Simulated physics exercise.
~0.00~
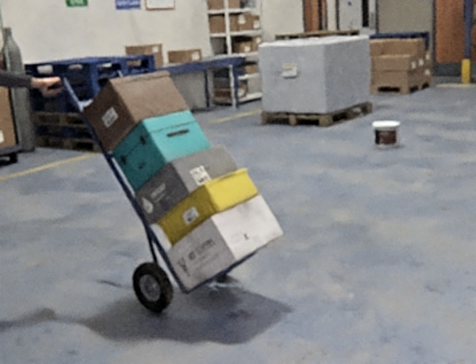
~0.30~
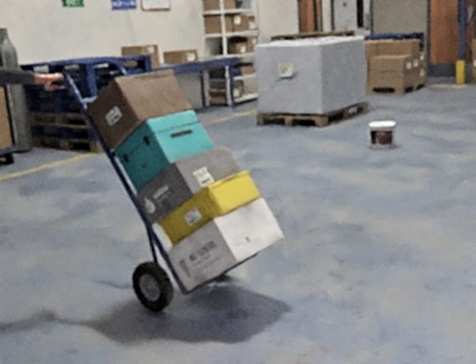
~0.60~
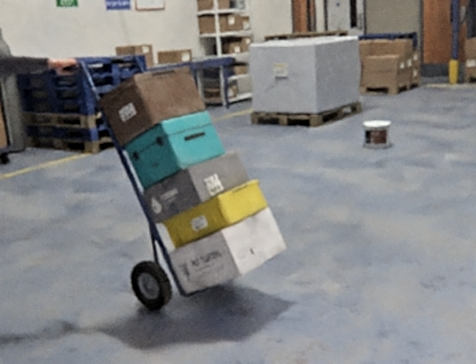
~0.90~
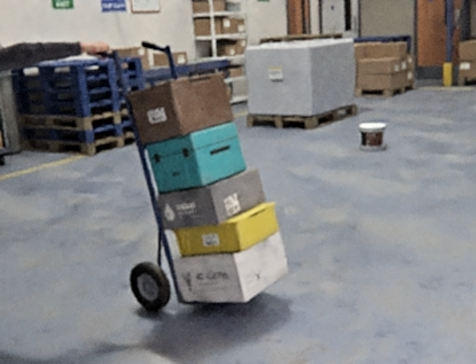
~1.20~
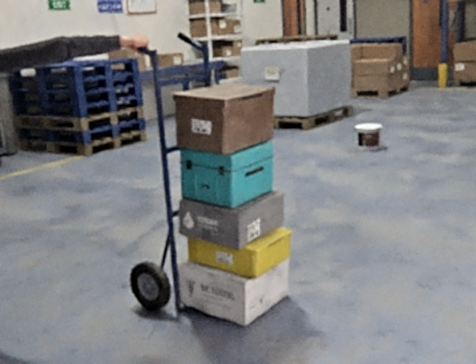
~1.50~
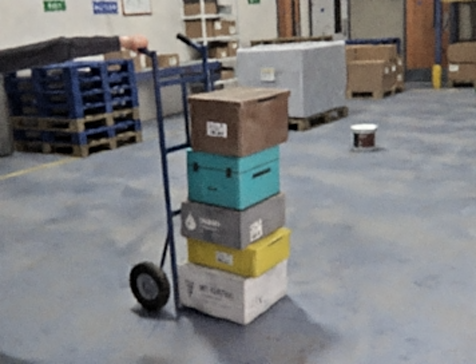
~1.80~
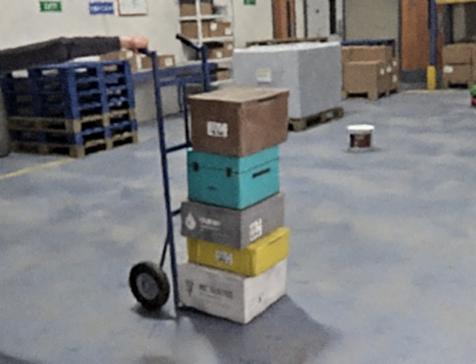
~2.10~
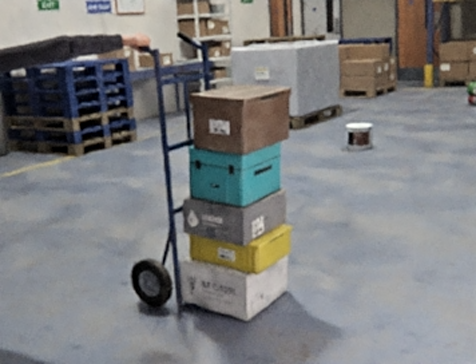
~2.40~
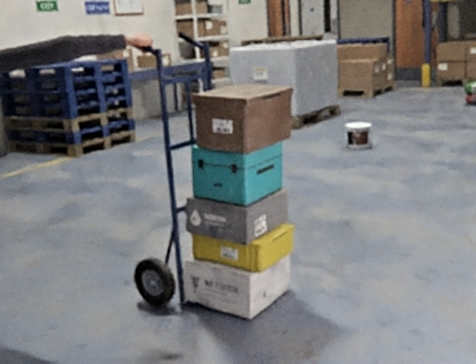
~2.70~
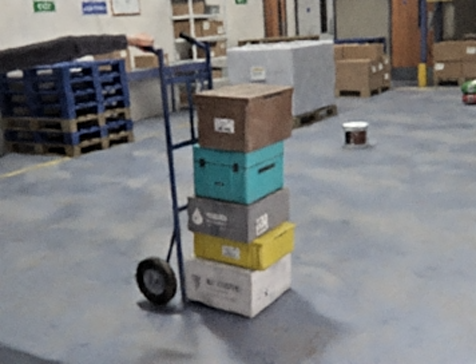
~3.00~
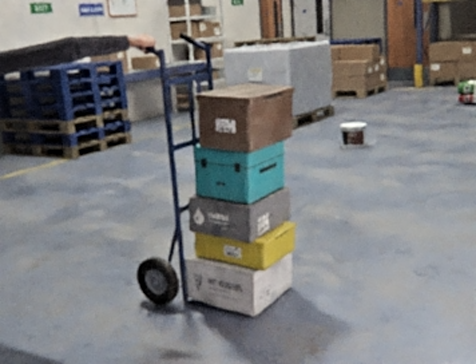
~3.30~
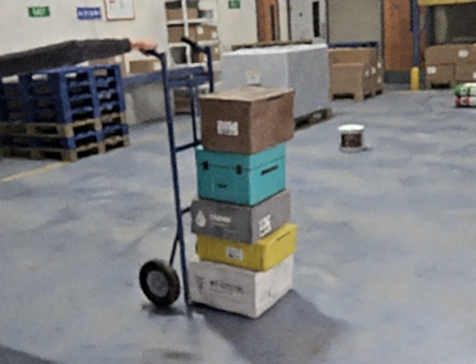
A blue hand truck stands tilted back toward the left on a grey warehouse floor, carrying a leaning stack of five boxes, seen from the side as the view drifts slightly. From the top they are brown, turquoise, grey, yellow and white, with blue pallets behind at left and a large grey block on a pallet farther back. An outstretched arm at the left edge holds the handle and swings the truck upright, tipping the stack rightward until it stands straight. The truck stops, and the boxes stay piled in order. At the end nothing has fallen, and the hand remains at the handle.
